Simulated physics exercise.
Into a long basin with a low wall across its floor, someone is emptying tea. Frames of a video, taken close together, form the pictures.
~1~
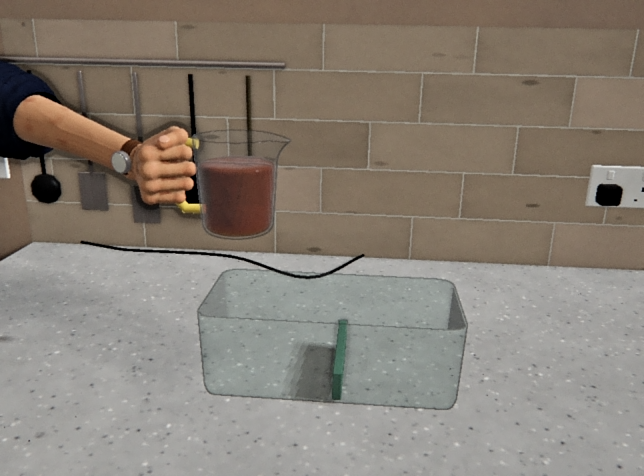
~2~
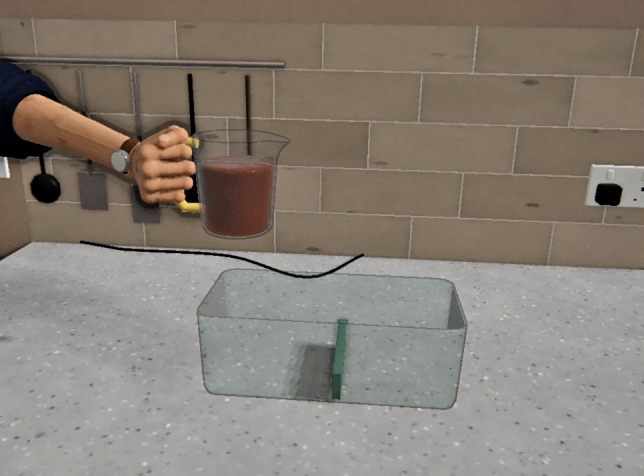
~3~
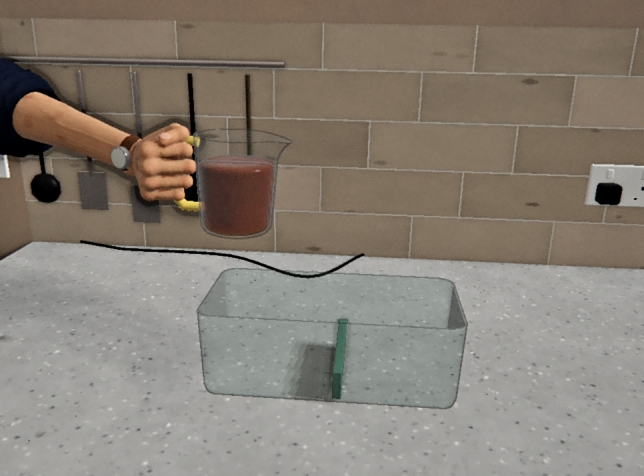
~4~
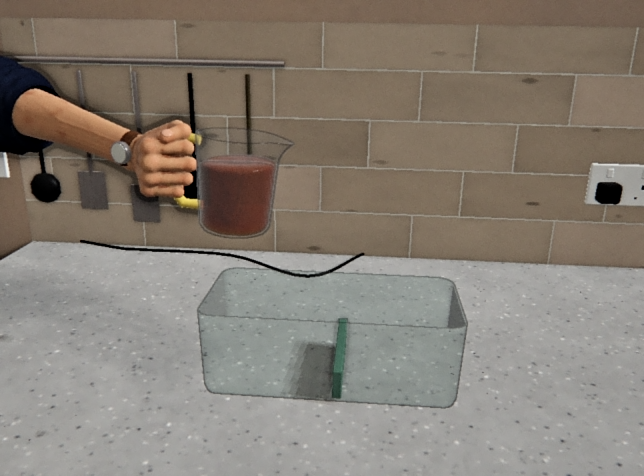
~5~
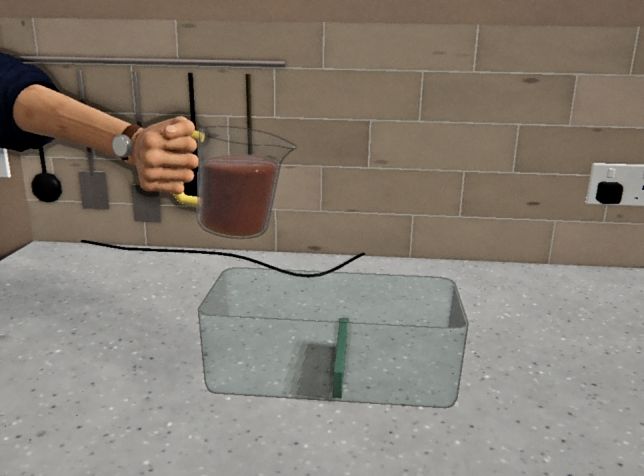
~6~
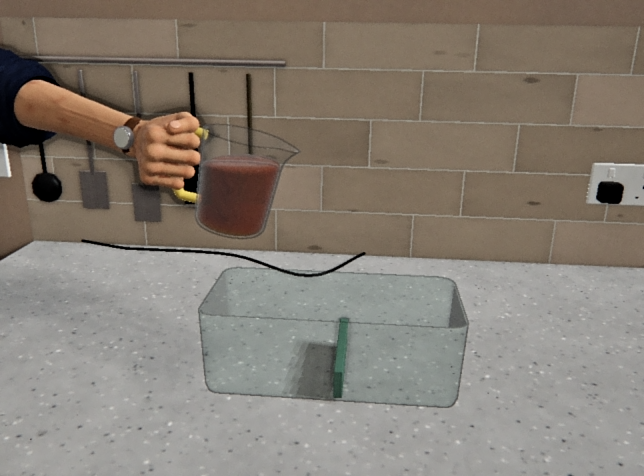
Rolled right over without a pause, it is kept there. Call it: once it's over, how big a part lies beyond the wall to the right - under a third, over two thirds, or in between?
In between.
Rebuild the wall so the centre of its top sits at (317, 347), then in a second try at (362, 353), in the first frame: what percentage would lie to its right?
Estimated: 80 % first, 10 % second.
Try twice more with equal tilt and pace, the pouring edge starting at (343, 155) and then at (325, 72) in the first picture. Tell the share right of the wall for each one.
In order: Close to 90 and 85 percent.
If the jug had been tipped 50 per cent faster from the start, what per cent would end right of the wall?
I'd say roughly 25 in every hundred ends up there.
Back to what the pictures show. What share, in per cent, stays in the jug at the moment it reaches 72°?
Close to 85 parts in a hundred remain.
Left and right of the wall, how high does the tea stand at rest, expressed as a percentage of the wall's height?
I get 30 % for the left and 30 % for the right.
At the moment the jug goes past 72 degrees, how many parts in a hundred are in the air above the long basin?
It's close to 15 per cent.
A moment on, the jug is tipped part way and 84 per cent is still to pour, 1 is left of the wall and 1 right of it.
Next, the jug is tipped right over and 19 per cent is still to pour, 24 is left of the wall and 36 right of it.
Then the jug is tipped right over and 0 per cent is still to pour, 55 is left of the wall and 42 right of it.
Later the jug is tipped right over and 0 per cent is still to pour, 56 is left of the wall and 43 right of it.
In the end 56 per cent lies left of the wall, 43 right of it and 1 outside.
